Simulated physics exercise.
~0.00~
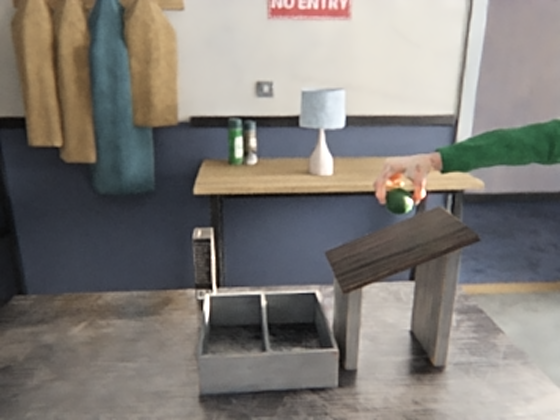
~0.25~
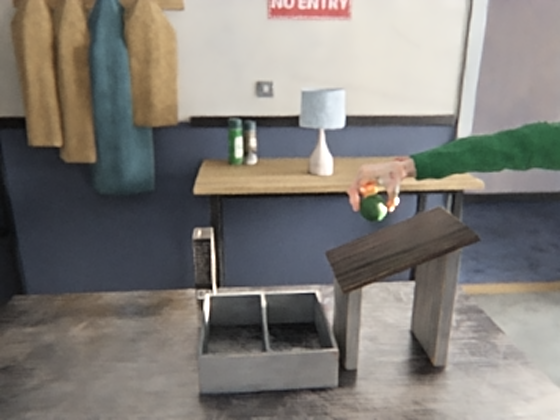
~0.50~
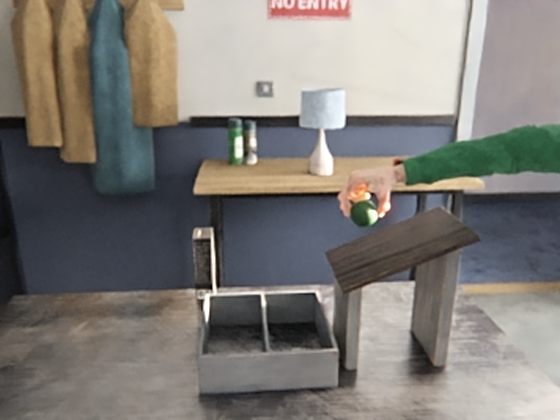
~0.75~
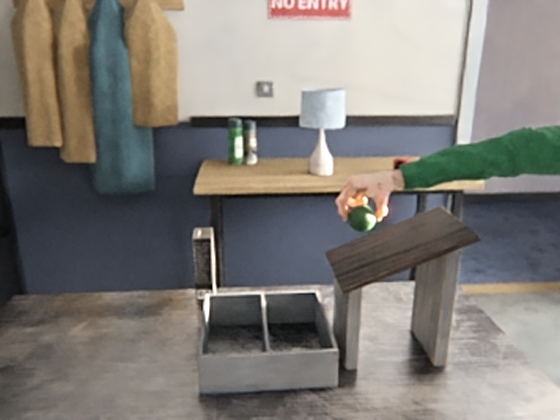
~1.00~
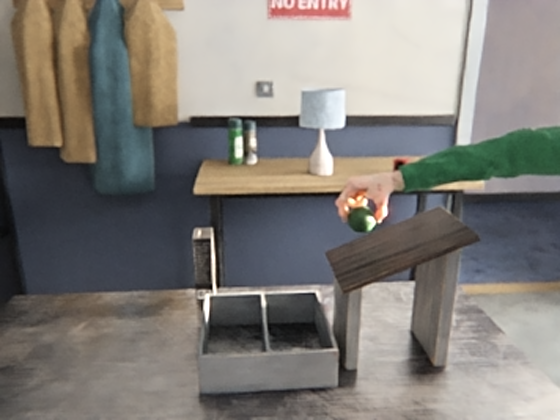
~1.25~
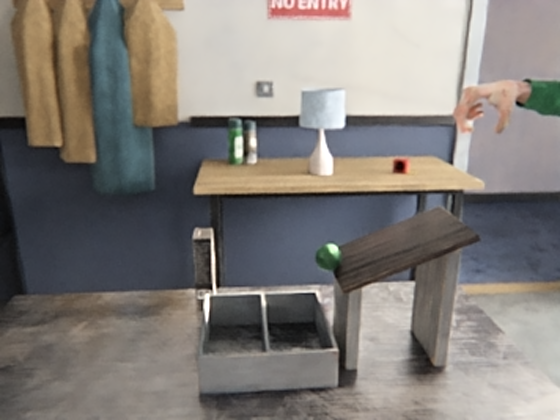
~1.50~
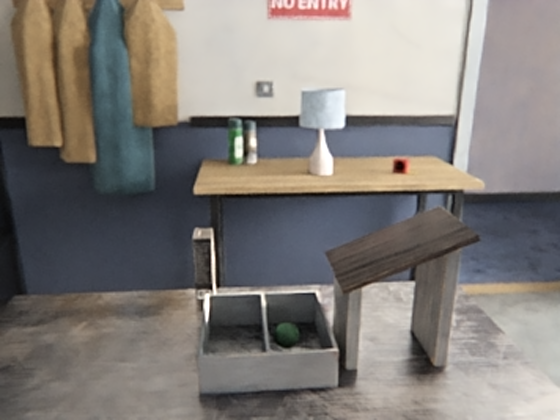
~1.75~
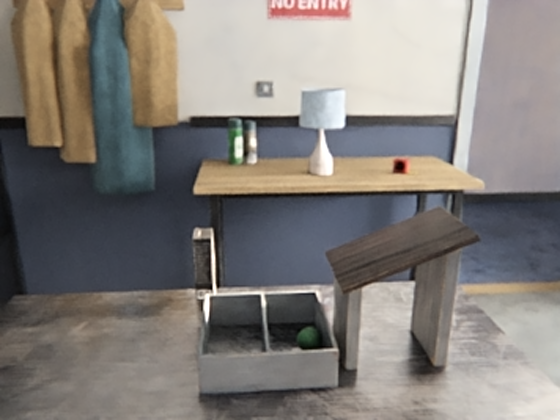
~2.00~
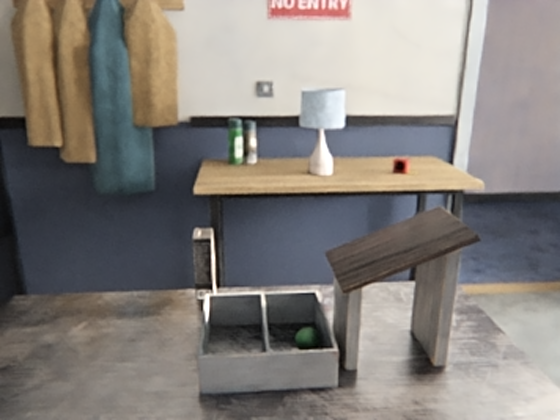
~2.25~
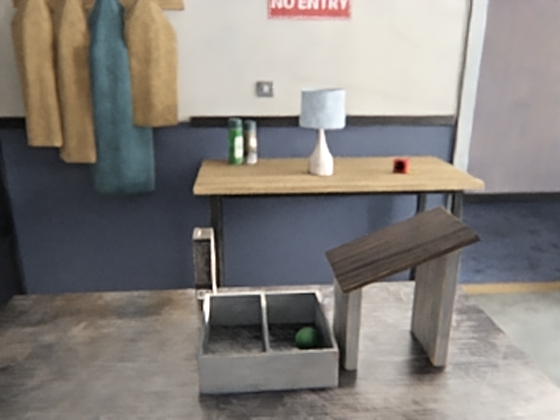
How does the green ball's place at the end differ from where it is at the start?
At the start the green ball is held by a hand above the sloping board. By the end it is lower and further left, resting in the right bay of the tray, next to the board.
